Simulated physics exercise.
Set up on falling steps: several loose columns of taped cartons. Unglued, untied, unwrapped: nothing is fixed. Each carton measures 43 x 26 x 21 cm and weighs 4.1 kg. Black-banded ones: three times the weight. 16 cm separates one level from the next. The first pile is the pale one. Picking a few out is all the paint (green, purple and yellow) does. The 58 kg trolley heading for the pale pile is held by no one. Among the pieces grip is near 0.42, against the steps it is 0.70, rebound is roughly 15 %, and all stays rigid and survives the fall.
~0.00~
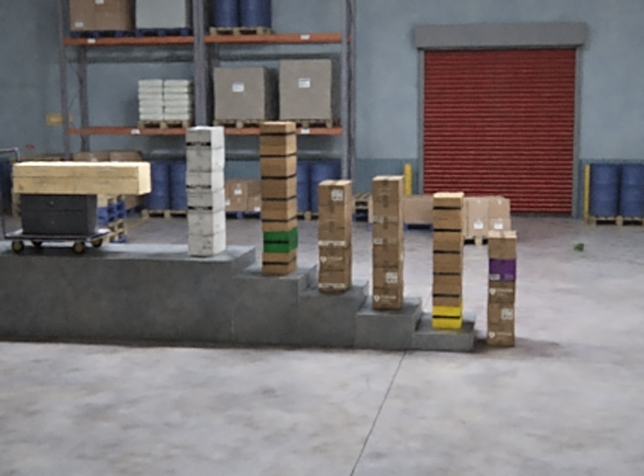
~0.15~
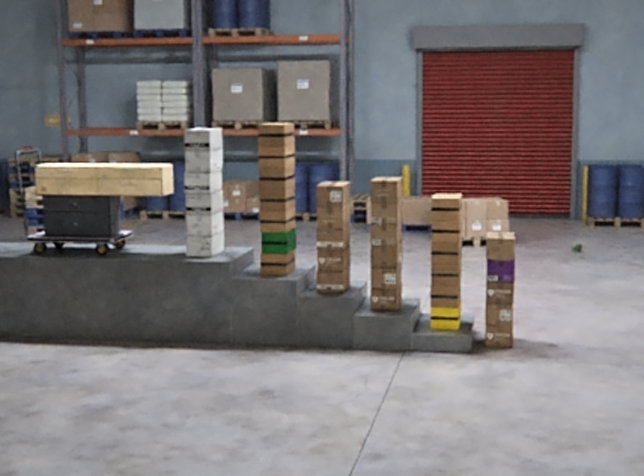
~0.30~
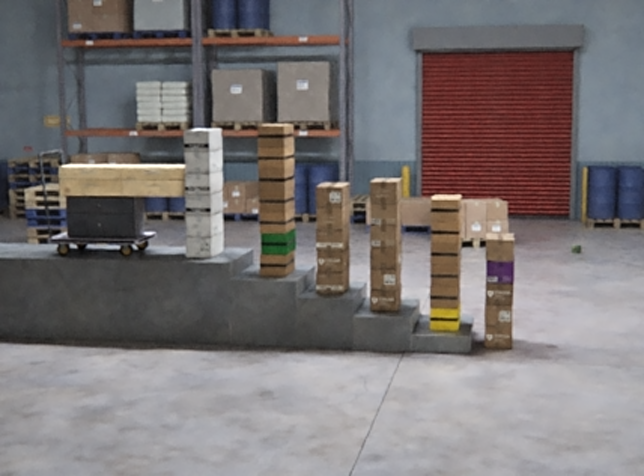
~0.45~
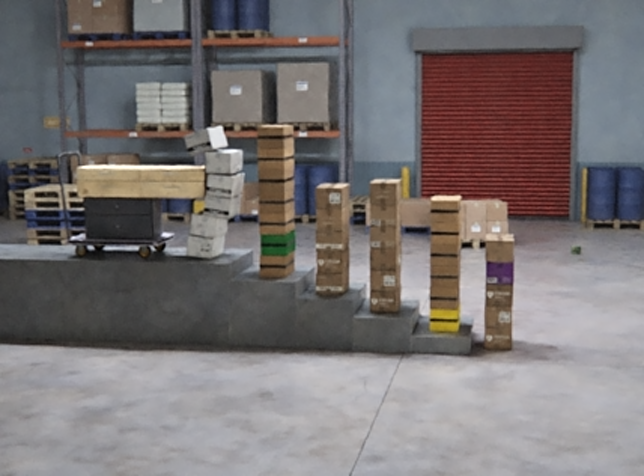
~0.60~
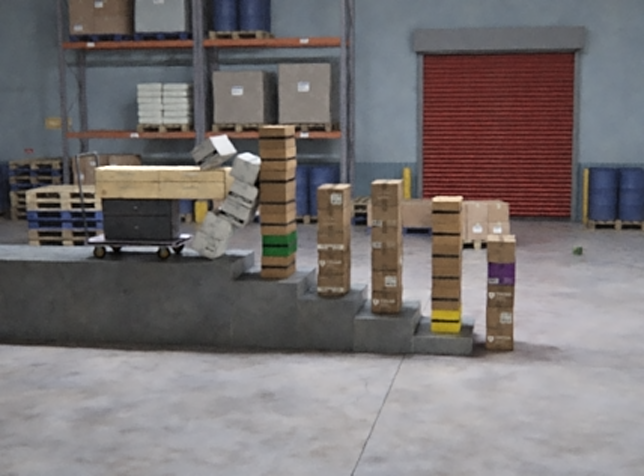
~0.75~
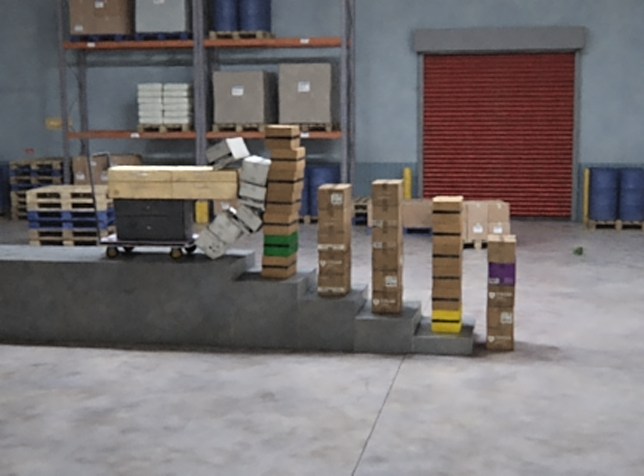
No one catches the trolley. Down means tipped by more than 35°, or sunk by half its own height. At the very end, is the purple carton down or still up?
At the very end the purple carton is down.
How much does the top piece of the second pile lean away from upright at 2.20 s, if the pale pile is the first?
I'd put it close to 50° from upright.
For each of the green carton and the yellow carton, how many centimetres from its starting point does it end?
For green it's 50 cm, and for yellow it's 0 cm.
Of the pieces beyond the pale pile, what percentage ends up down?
The share is about 80 in a hundred.
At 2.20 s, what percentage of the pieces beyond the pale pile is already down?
40 %.
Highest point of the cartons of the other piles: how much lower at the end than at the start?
Around 85 centimetres.
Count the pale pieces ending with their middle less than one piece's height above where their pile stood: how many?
The count is 4.
After 1.52 s, 6 of the pale pile down; 2 of the 29 other cartons down; purple carton unmoved; green carton 33° from how it stood.
After 2.20 s, 6 of the pale pile down; 12 of the 29 other cartons down; purple carton unmoved; green carton 52° from how it stood, 18 cm lower.
After 3.10 s, 6 of the pale pile down; 25 of the 29 other cartons down; purple carton on its side; green carton 53° from how it stood, 18 cm lower.
In the end (4.6 s), 6 of the pale pile down; 23 of the 29 other cartons down; purple carton upside down; green carton 53° from how it stood, 18 cm lower; yellow carton unmoved. From the last view, middles, purple carton near (602, 331), green carton near (321, 262).
